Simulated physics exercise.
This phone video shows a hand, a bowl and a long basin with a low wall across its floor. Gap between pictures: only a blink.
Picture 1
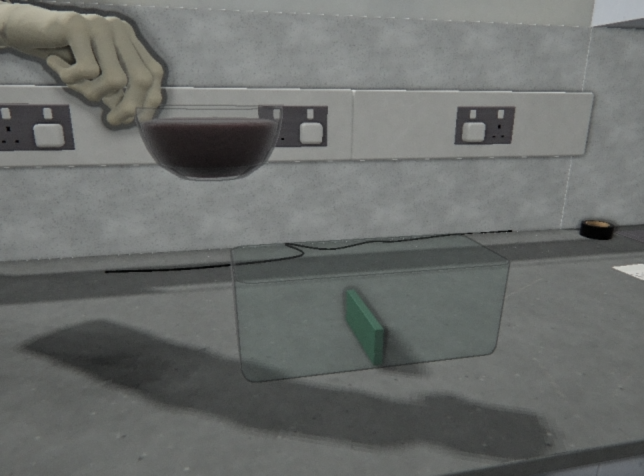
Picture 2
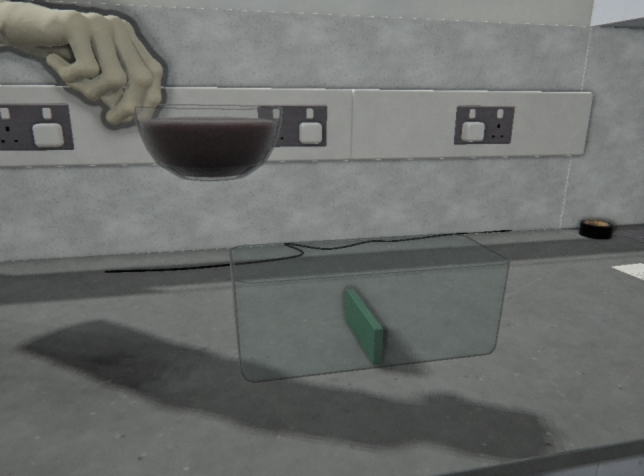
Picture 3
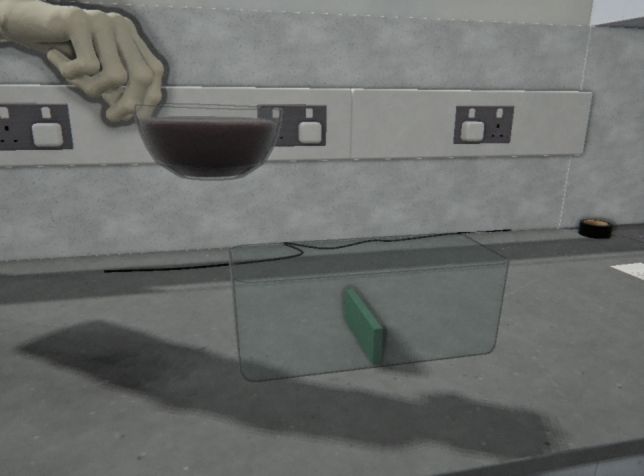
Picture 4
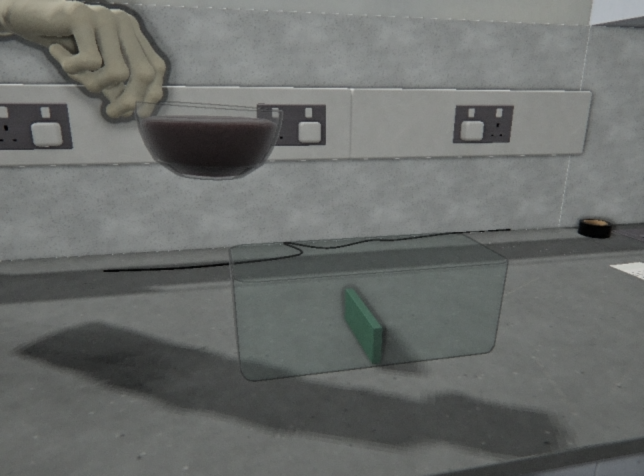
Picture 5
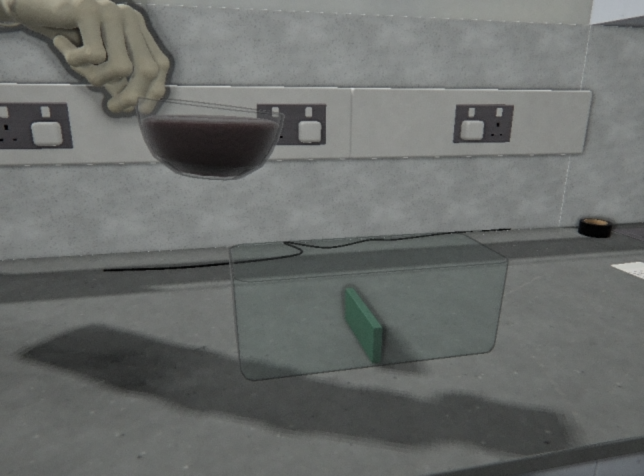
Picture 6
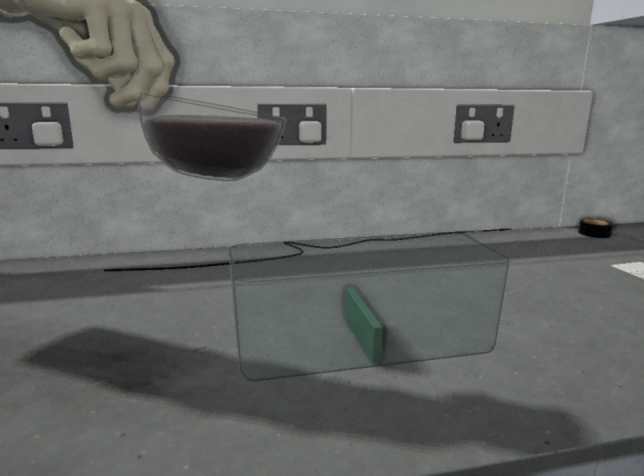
Above a clear basin on a grey counter, a hand slightly tilts a bowl of dark liquid rightward.
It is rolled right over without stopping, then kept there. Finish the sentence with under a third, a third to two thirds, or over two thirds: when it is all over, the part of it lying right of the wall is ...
... under a third.
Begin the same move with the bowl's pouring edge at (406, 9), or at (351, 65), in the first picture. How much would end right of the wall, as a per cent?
75 and 90 per cent.
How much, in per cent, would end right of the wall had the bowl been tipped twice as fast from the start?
It comes to 15 per cent or so.
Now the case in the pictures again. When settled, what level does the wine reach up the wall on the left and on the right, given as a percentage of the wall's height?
On the left roughly 70, on the right roughly 0.
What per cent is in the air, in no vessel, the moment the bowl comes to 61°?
It comes to around 35 per cent.
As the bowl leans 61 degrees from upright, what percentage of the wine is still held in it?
It works out to close to 55 percent.
A moment on, the bowl is tipped part way and 55 per cent is still to pour, 11 is left of the wall and 0 right of it.
Next, the bowl is tipped on its side and 7 per cent is still to pour, 79 is left of the wall and 3 right of it.
Then the bowl is tipped on its side and 0 per cent is still to pour, 94 is left of the wall and 5 right of it.
Later the bowl is tipped on its side and 0 per cent is still to pour, 94 is left of the wall and 6 right of it.
Finally, 94 per cent lies left of the wall, 6 right of it and 1 outside.
